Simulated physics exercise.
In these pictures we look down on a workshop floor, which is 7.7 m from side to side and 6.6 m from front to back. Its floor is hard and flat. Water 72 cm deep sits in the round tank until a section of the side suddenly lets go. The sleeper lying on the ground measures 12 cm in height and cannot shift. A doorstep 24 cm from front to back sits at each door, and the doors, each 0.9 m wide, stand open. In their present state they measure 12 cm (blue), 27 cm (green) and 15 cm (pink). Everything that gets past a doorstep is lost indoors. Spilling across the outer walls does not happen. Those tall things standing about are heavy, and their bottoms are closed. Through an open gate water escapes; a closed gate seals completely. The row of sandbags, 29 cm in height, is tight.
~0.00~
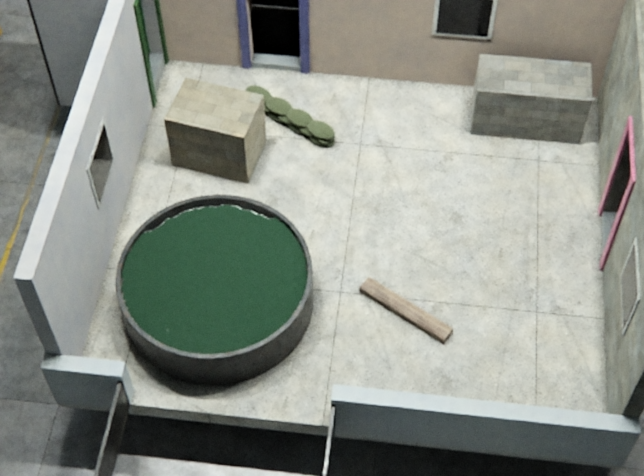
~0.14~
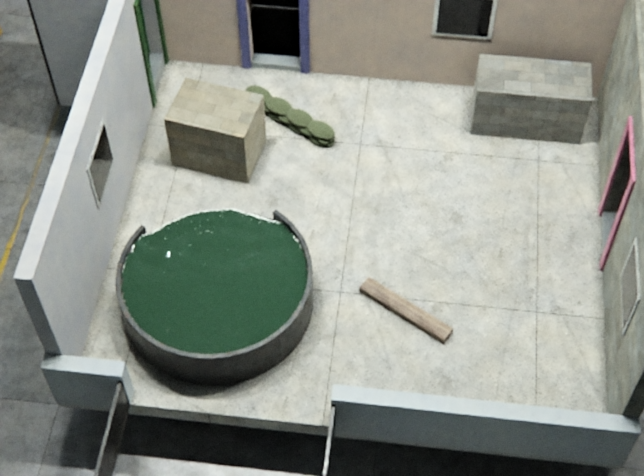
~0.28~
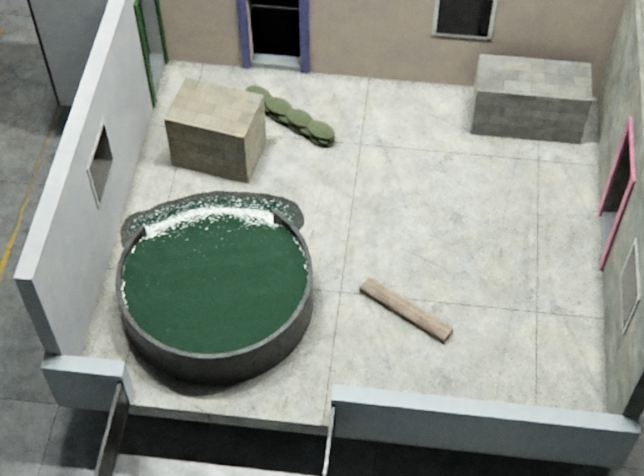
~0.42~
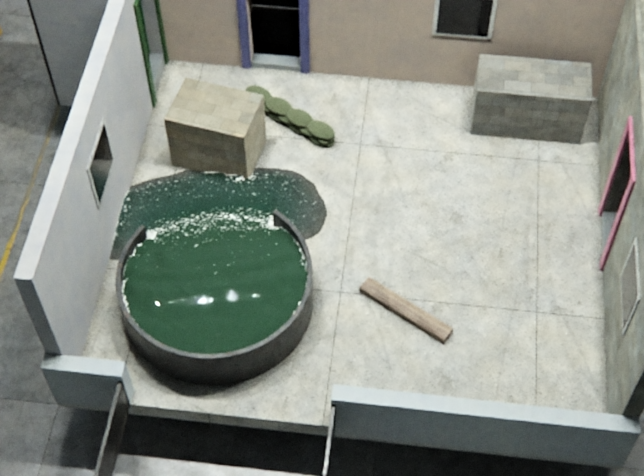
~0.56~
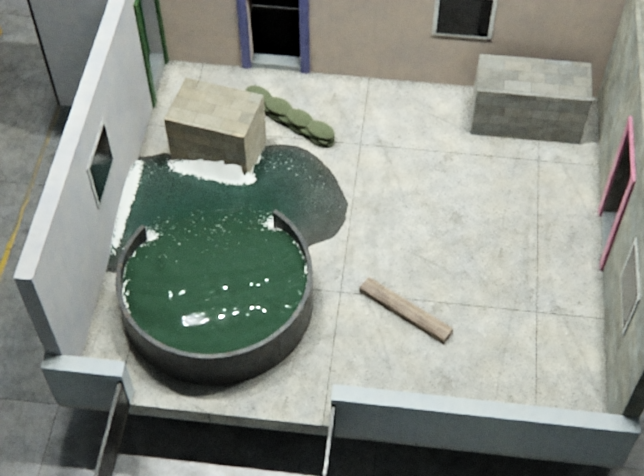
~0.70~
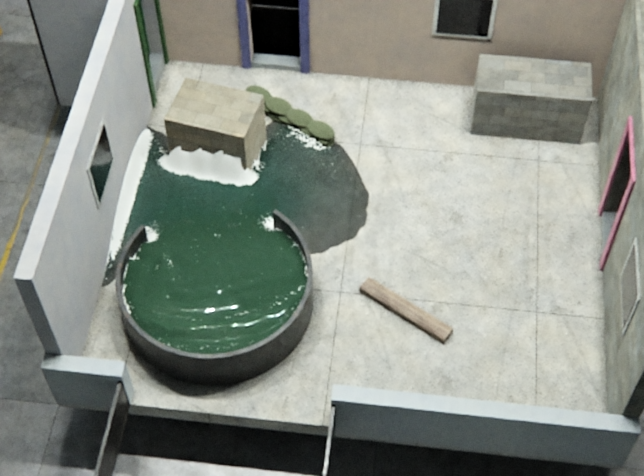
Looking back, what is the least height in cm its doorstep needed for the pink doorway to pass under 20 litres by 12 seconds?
Some 13 cm would have done it.
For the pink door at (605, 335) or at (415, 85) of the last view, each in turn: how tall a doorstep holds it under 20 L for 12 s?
Roughly 6.5 cm for the first and 12.5 cm for the second.
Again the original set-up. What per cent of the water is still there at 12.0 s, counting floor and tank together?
Remaining share: Around 88 %.
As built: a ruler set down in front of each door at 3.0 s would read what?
Depths, in cm - blue: 10, green: 35, pink: 0.
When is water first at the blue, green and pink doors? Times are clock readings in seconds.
Blue: 1.8 s; green: 0.9 s; pink: 3.8 s.
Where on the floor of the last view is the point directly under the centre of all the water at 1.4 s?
Near (215, 251).
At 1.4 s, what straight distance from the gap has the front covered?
Reach: Approx. 4.2 m.
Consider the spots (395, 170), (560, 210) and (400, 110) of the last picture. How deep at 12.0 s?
Roughly 9, then 4, then 8 cm.
After 1.4 s water covers 25 % of the floor, deepest (60 cm) near (143, 182); it has not reached the pink door.
After 3.0 s water covers 50 % of the floor, deepest (46 cm) near (195, 67); it has not reached the pink door.
After 12.0 s water covers 95 % of the floor, deepest (14 cm) near (548, 389); 6 cm at the pink door, 7 litres in over its 15 cm doorstep.
At the pink door as built, the water arrived by 3.9 s and peaked near 18 cm at 5.8 s.
With a doorstep of 11.5 cm, 34 litres would have come in within the 12 s; with 16 cm, 4 litres. So under 20 litres takes about 13 cm.
